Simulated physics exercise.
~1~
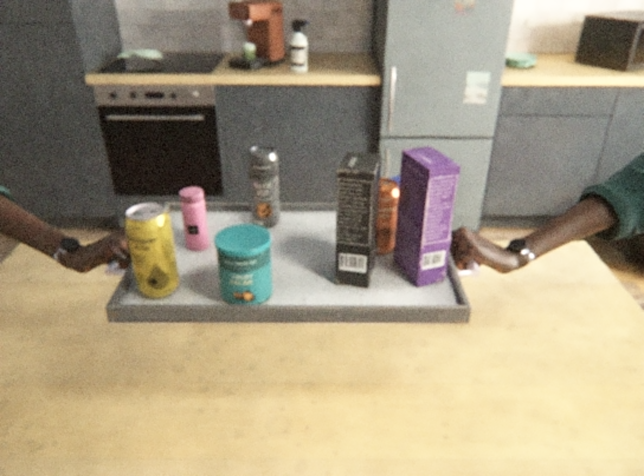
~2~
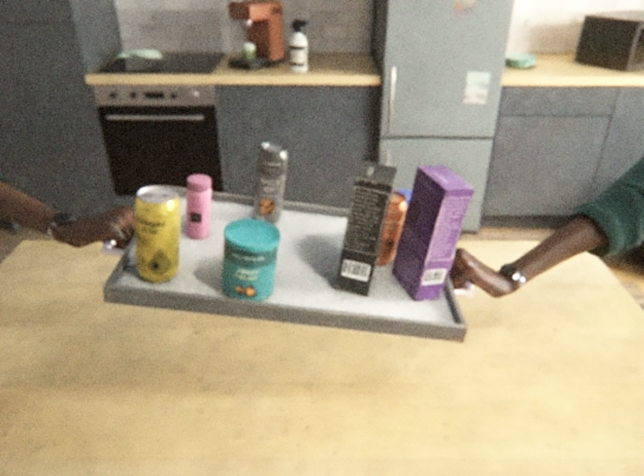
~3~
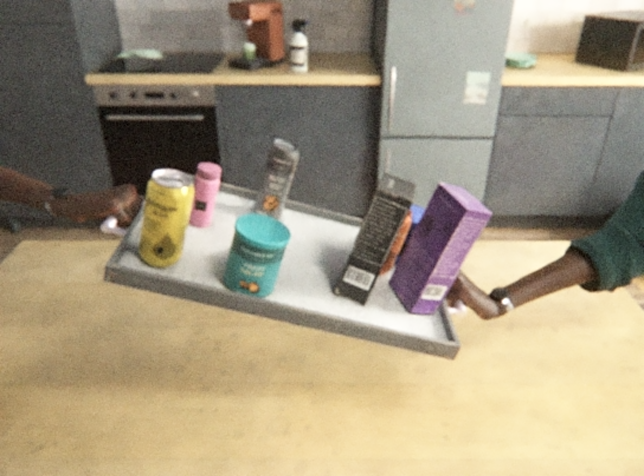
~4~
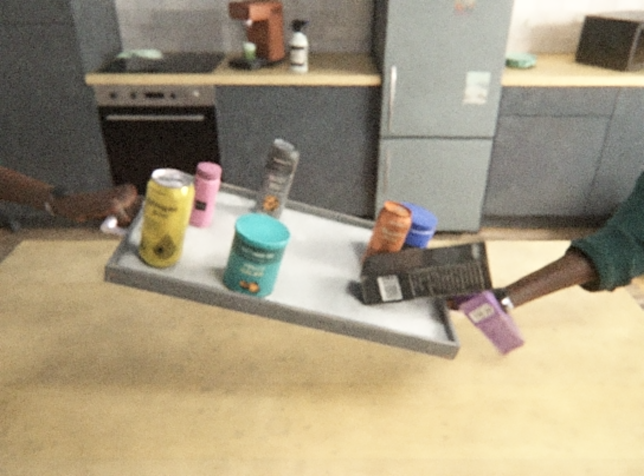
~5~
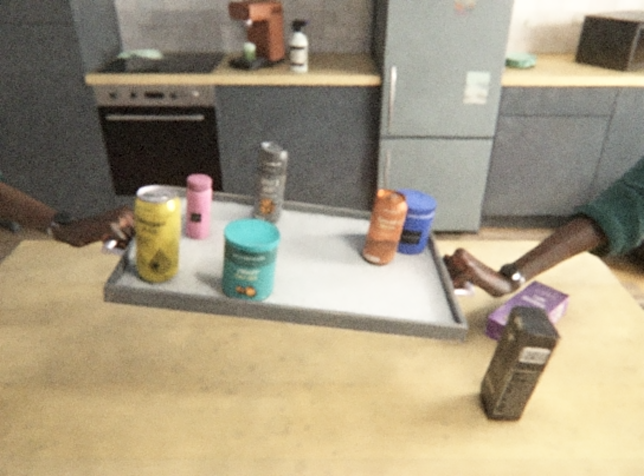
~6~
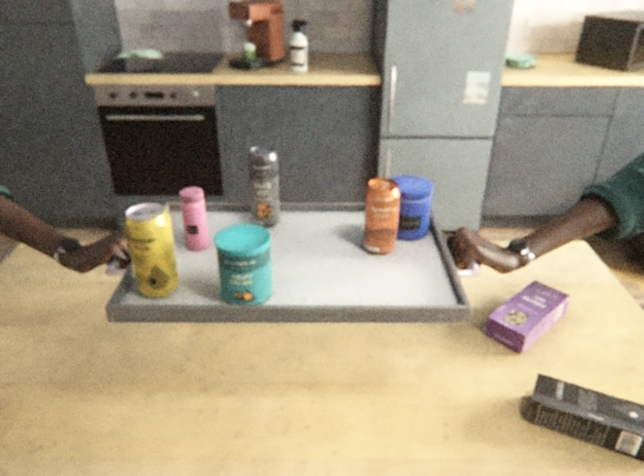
Two hands, one at each end, hold a grey-rimmed serving tray above a pale wooden table, seen from across it with a grey kitchen behind. A yellow can, pink shaker, turquoise tin and grey can stand on the left and centre, with a black carton and purple packet at the right before an orange can and a blue jar. The tray tips down to the right, and both boxes lean. The purple packet tumbles over the edge, then the black carton topples and follows. The tray levels with the other six items still standing, while both boxes lie on the table.
